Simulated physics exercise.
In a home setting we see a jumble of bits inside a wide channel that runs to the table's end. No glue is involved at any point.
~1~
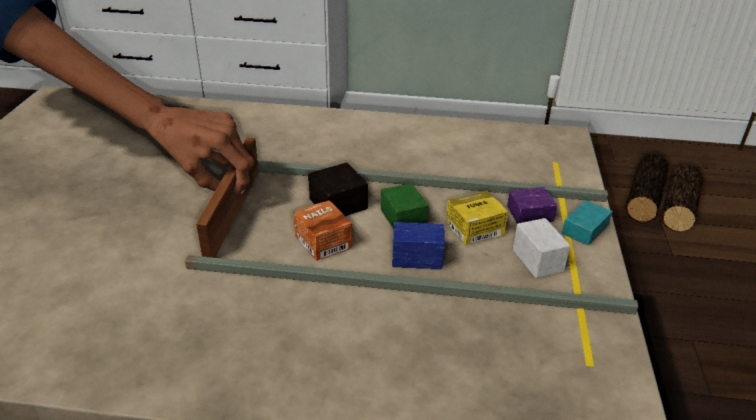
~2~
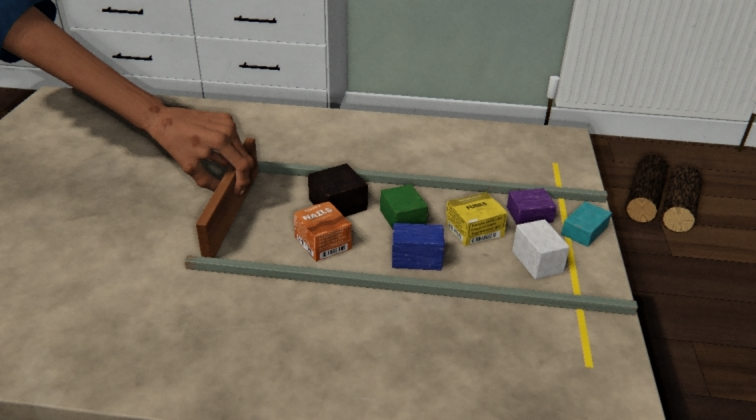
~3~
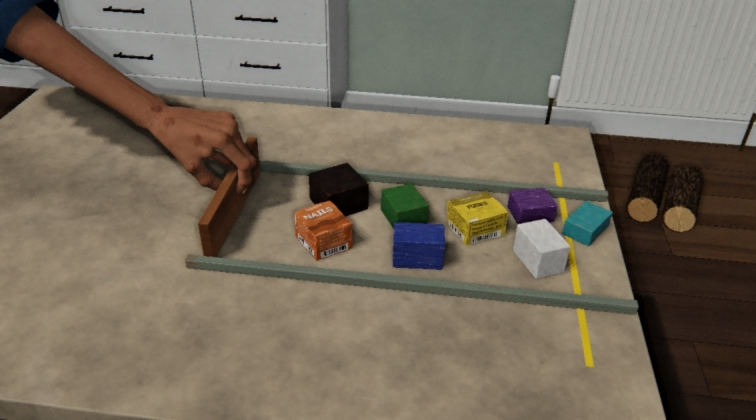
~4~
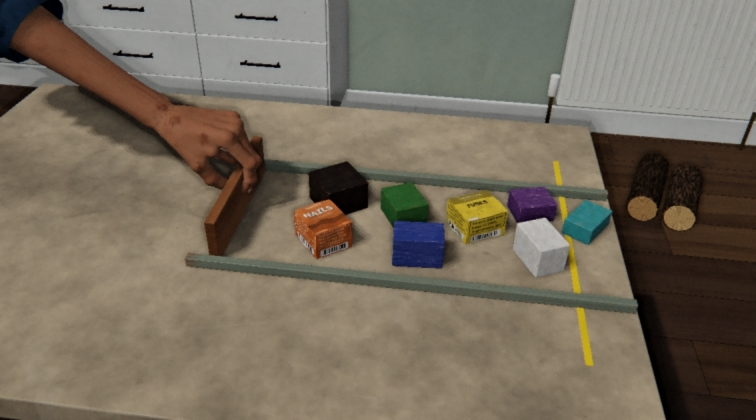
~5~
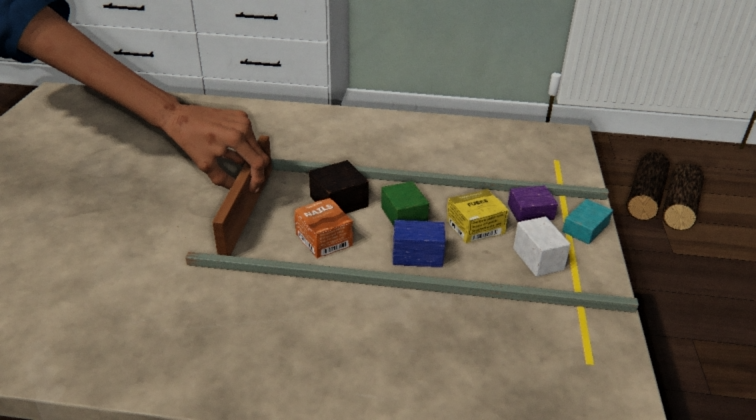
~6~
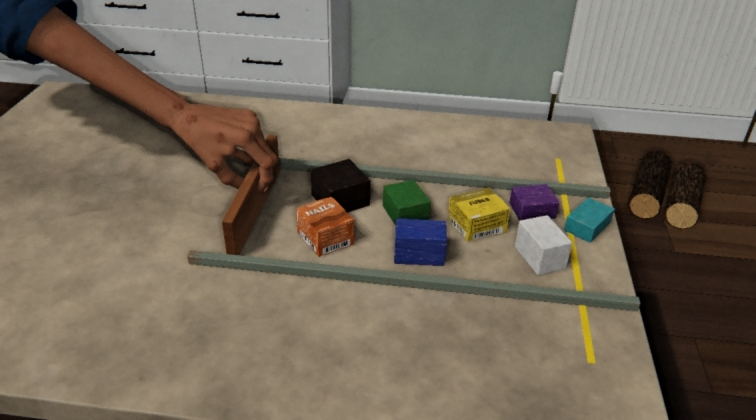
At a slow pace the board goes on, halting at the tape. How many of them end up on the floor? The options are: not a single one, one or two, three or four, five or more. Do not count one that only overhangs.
Answer: Five or more.
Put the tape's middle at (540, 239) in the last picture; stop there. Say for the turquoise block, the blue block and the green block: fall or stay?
Turquoise block drops, blue block remains, green block remains.
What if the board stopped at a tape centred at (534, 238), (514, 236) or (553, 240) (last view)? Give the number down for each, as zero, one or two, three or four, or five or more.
In turn: Three to four, one to two, 3 or 4.
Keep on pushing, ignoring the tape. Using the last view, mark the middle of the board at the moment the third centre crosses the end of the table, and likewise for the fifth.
Its middle is near (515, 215) and then near (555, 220).
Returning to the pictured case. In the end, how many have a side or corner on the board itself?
It is in contact with 3.
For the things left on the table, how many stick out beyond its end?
0 is the number.
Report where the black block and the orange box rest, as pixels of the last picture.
I'd say approximately (596, 221) and then (602, 263).
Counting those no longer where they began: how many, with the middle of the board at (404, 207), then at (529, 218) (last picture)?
The counts are 6 and 8.
Early on, none off yet; turquoise block at rest near (589, 219); white block at rest near (543, 245); purple block at rest near (534, 203).
A while later, none off yet; turquoise block travelled a little near (610, 221); white block travelled about its own width near (577, 253); purple block travelled about its own width near (569, 201).
Finally, the number that fall off is five or more; lost, green block, blue block, yellow box, white block and turquoise block.
